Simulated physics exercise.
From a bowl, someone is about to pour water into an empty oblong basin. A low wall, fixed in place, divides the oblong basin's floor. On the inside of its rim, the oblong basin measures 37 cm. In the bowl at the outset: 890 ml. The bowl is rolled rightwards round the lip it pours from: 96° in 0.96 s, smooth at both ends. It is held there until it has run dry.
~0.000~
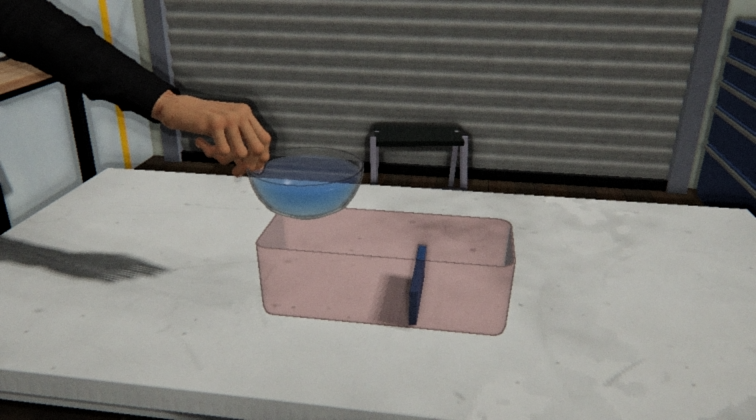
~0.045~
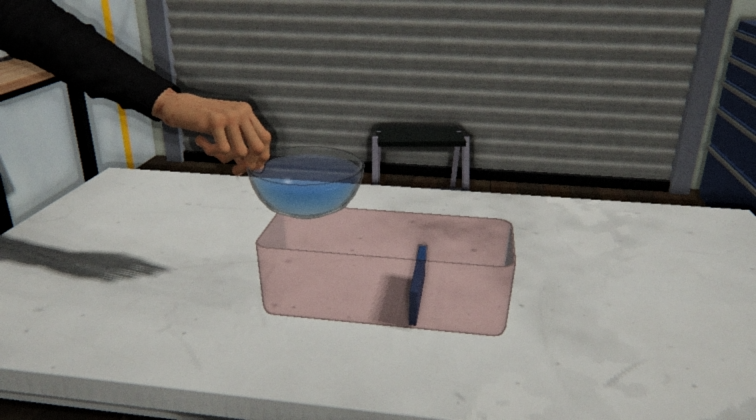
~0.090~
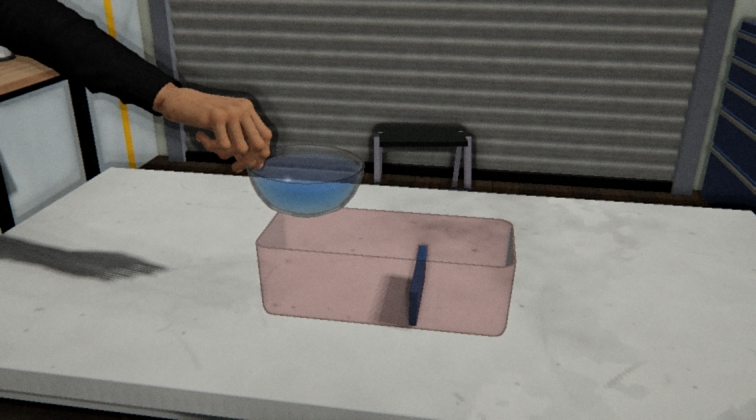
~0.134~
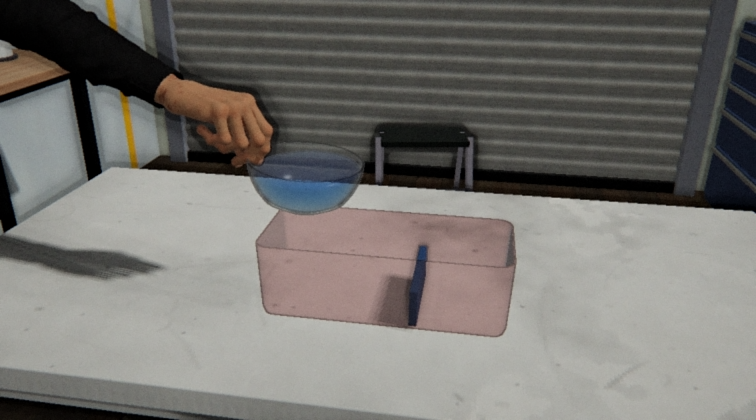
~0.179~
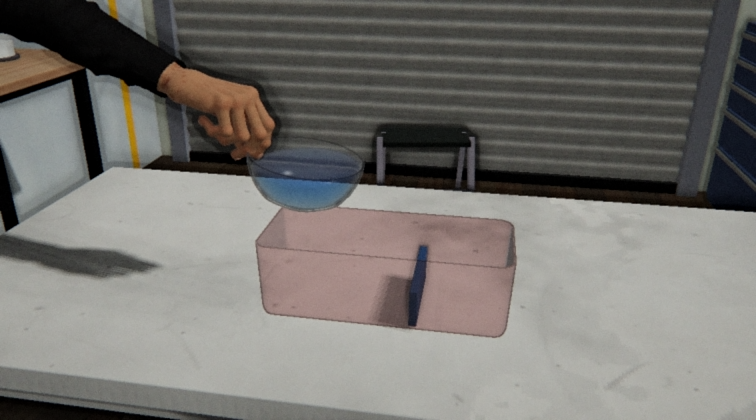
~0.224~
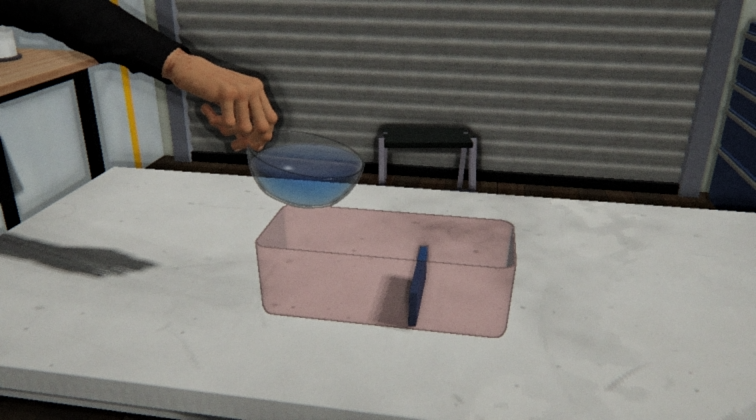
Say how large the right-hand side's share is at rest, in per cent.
Its share is roughly 74 per cent.
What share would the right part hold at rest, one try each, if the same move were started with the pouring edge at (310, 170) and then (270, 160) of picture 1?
Try 1: Approx. 5 %; try 2: Approx. 5 %.
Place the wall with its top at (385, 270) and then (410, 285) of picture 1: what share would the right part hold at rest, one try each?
First try about 95 %, second try about 70 %.
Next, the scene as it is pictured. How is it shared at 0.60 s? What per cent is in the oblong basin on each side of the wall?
Left side near 10, right side near 4.
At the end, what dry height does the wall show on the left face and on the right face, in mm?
About 52 mm left, about 24 mm right.
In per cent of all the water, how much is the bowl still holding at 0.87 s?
2 %.
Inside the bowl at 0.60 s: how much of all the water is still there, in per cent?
About 46 percent.
After 0.60 s the tilt is 66° and 46 per cent is still to pour, 10 is left of the wall and 4 right of it.
After 0.87 s the tilt is 94° and 2 per cent is still to pour, 14 is left of the wall and 70 right of it.
After 1.15 s the tilt is 96° and 0 per cent is still to pour, 25 is left of the wall and 74 right of it.
After 1.46 s the tilt is 96° and 0 per cent is still to pour, 25 is left of the wall and 74 right of it.
In the end 25 per cent lies left of the wall, 74 right of it and 1 outside.
